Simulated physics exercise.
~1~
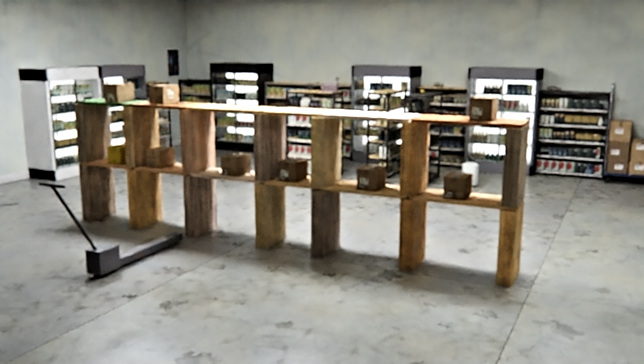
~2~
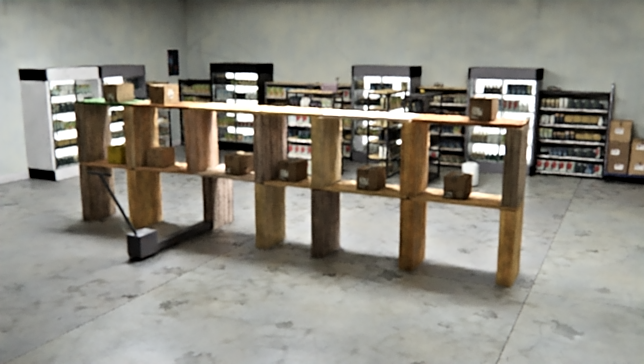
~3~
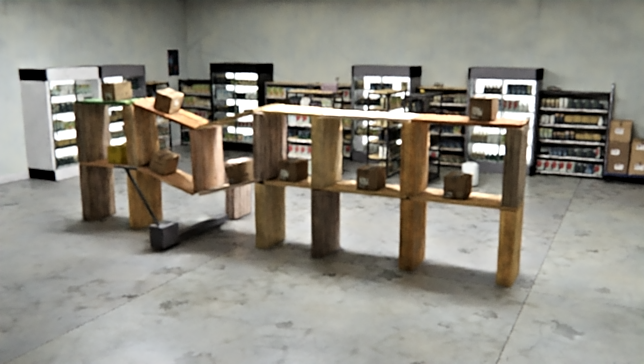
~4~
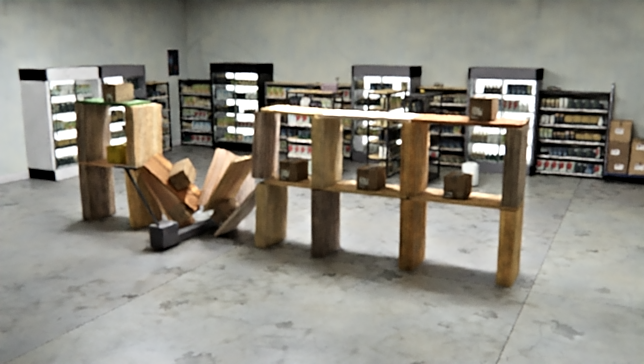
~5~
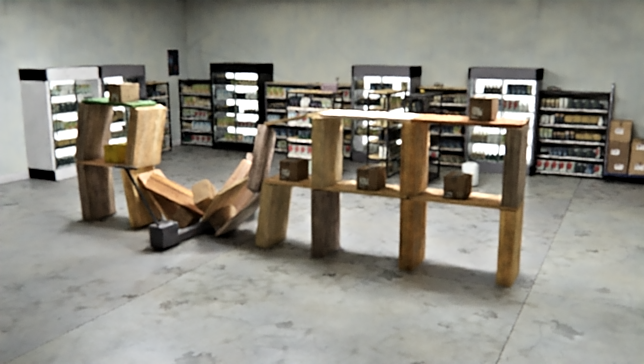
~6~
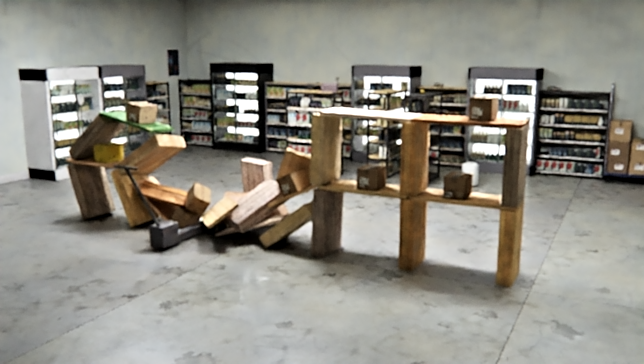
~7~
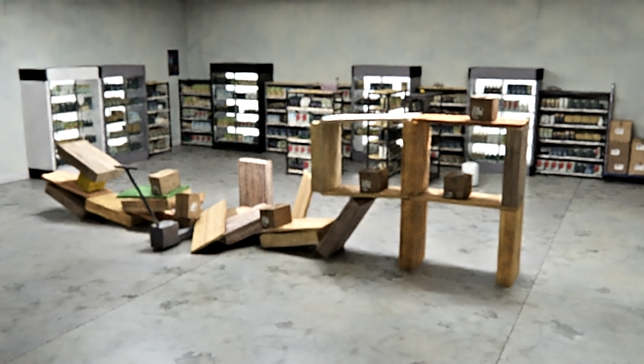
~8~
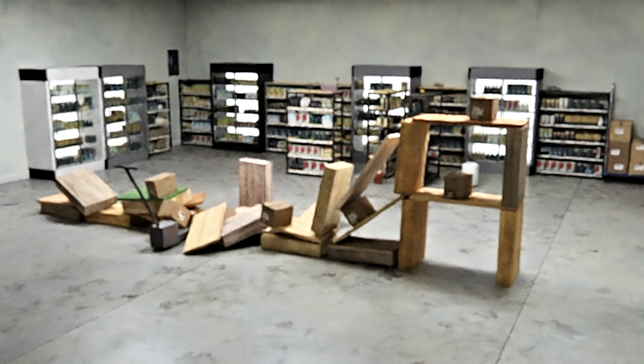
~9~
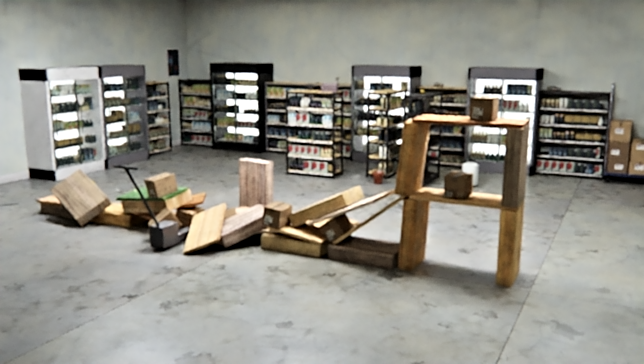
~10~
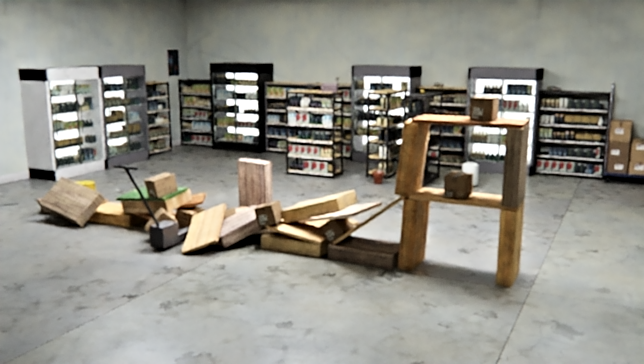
We see a floor jack slide right into the base of a long two-tier shelf of timber boards holding small boxes, and the shelf collapses progressively from the left and middle toward the right, leaving a heap of planks beside one upright section at the right end, boxes still on it.
